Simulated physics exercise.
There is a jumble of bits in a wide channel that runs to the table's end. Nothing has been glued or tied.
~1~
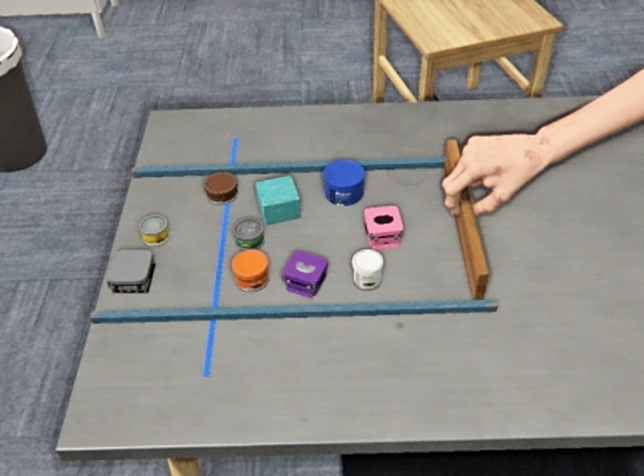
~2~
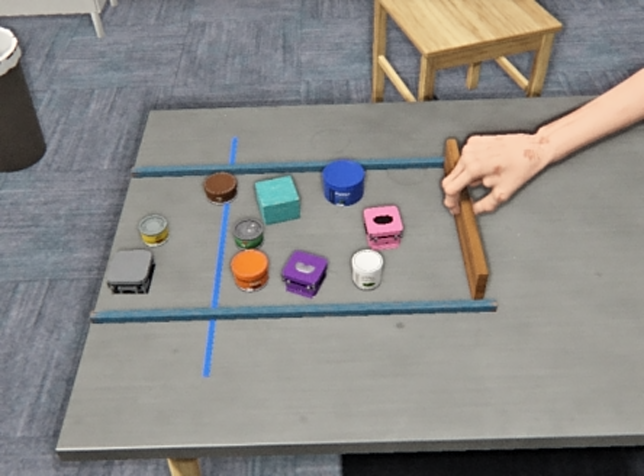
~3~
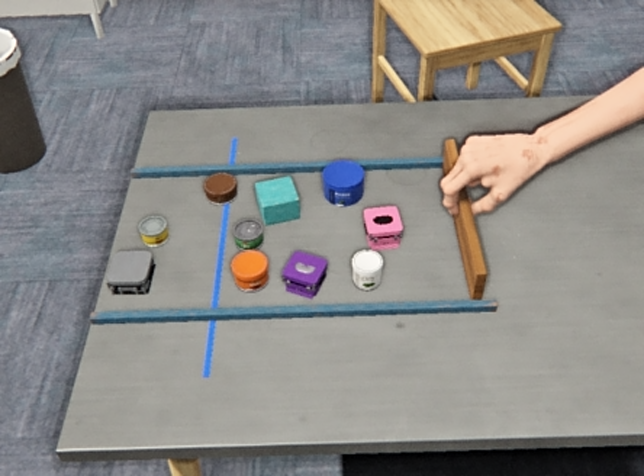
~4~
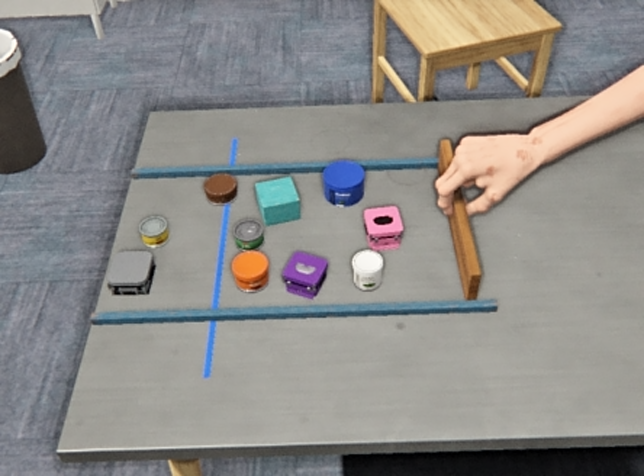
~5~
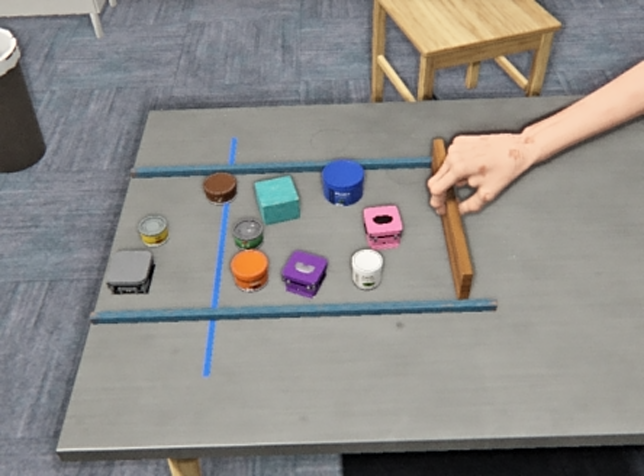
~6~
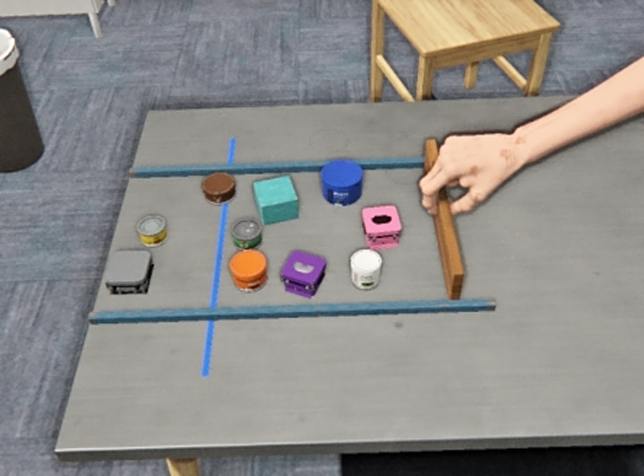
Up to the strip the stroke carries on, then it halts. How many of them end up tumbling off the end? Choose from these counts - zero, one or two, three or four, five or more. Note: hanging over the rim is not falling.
Count: Zero.
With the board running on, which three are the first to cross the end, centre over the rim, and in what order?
Order, earliest first: Grey case, orange tin, yellow pot.
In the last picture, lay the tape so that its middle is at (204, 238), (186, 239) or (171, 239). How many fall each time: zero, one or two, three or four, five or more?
Taking them in turn, one to two; 1 or 2; three to four.
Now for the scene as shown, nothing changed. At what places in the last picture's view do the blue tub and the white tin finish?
The blue tub comes to rest close to (206, 184), while the white tin rests close to (200, 275).
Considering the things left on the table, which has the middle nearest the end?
Grey case.
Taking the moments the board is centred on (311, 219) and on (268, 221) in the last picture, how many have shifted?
So far 6, and 8 at the second.
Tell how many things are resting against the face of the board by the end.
3 end up touching it.
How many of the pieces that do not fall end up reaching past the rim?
1 is the number.
A little later, none off yet; grey case at rest near (131, 273); yellow pot at rest near (153, 232); brown pot at rest near (220, 189).
Next, none off yet; grey case at rest near (131, 273); yellow pot at rest near (153, 232); brown pot shifted a little near (207, 188).
When it is over, the number that fall off is zero.
